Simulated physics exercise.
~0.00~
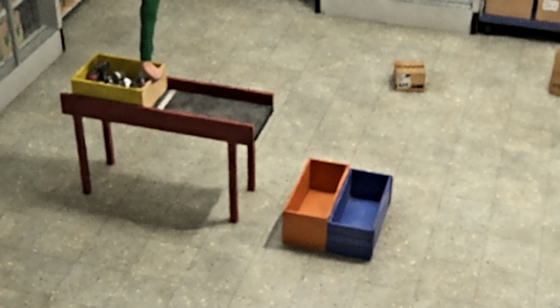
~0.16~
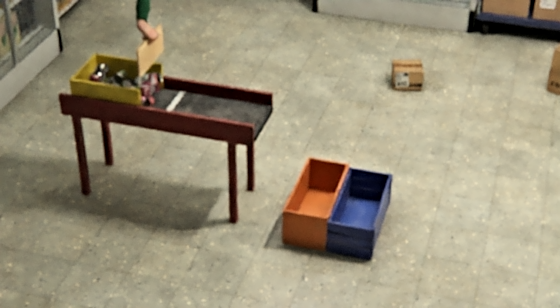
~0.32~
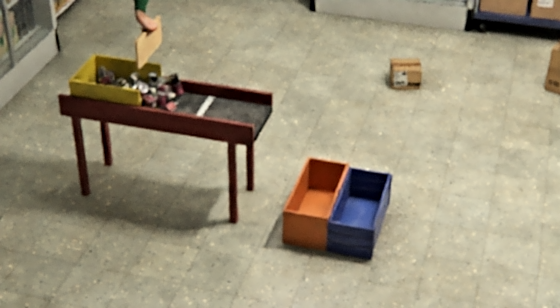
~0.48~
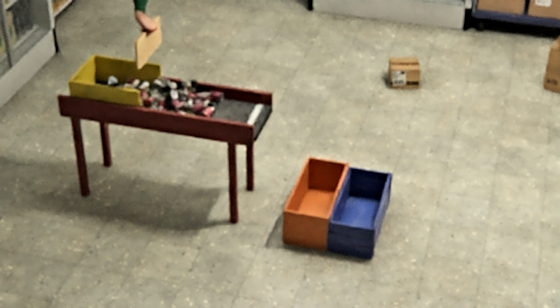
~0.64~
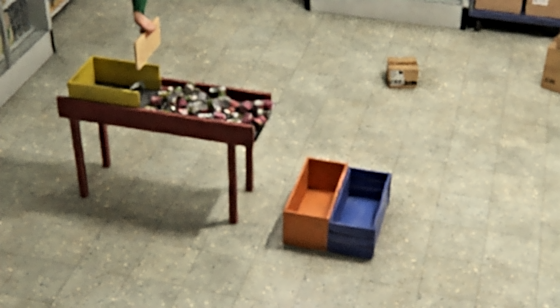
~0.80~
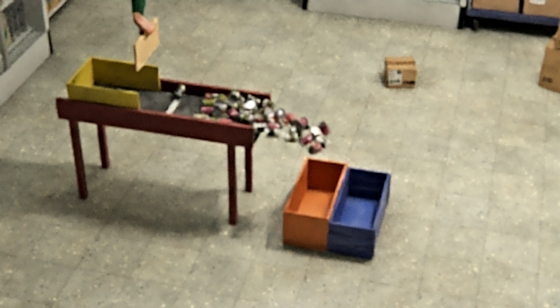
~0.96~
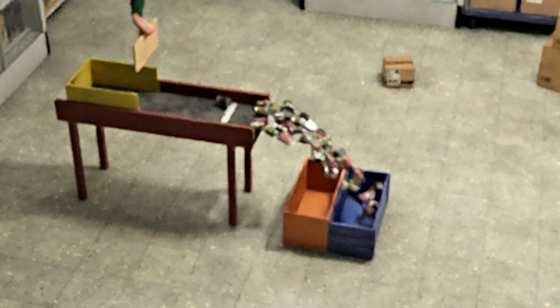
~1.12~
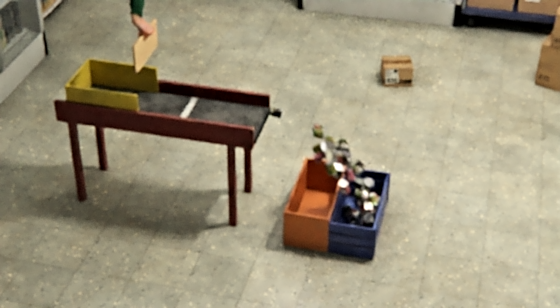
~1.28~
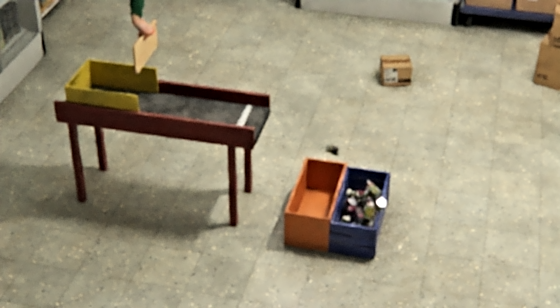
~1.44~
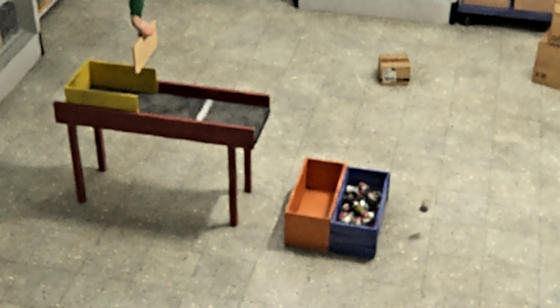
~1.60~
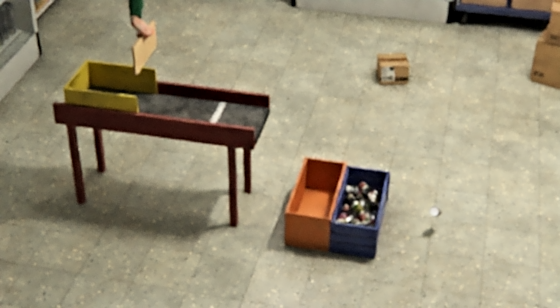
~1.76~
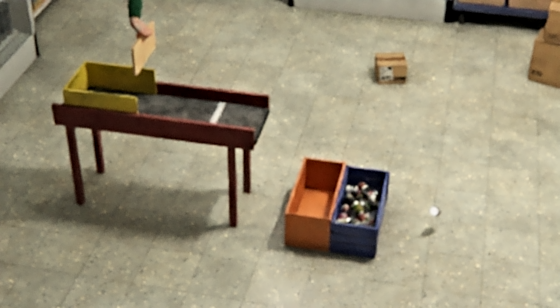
A jumble of small tins sits in a yellow pen on a red-sided table with a dark belt, while a hand in a green sleeve grips the tan gate. The hand lifts the gate, and the tins begin riding to the right along the belt, spreading out as they go. They reach the end and spill off in a loose stream, arcing down over the orange bin. The stream drops into the blue tote beside it, leaving the belt bare. One stray tin lands on the floor to the right, and the rest lie heaped in the blue tote, with the orange bin empty.
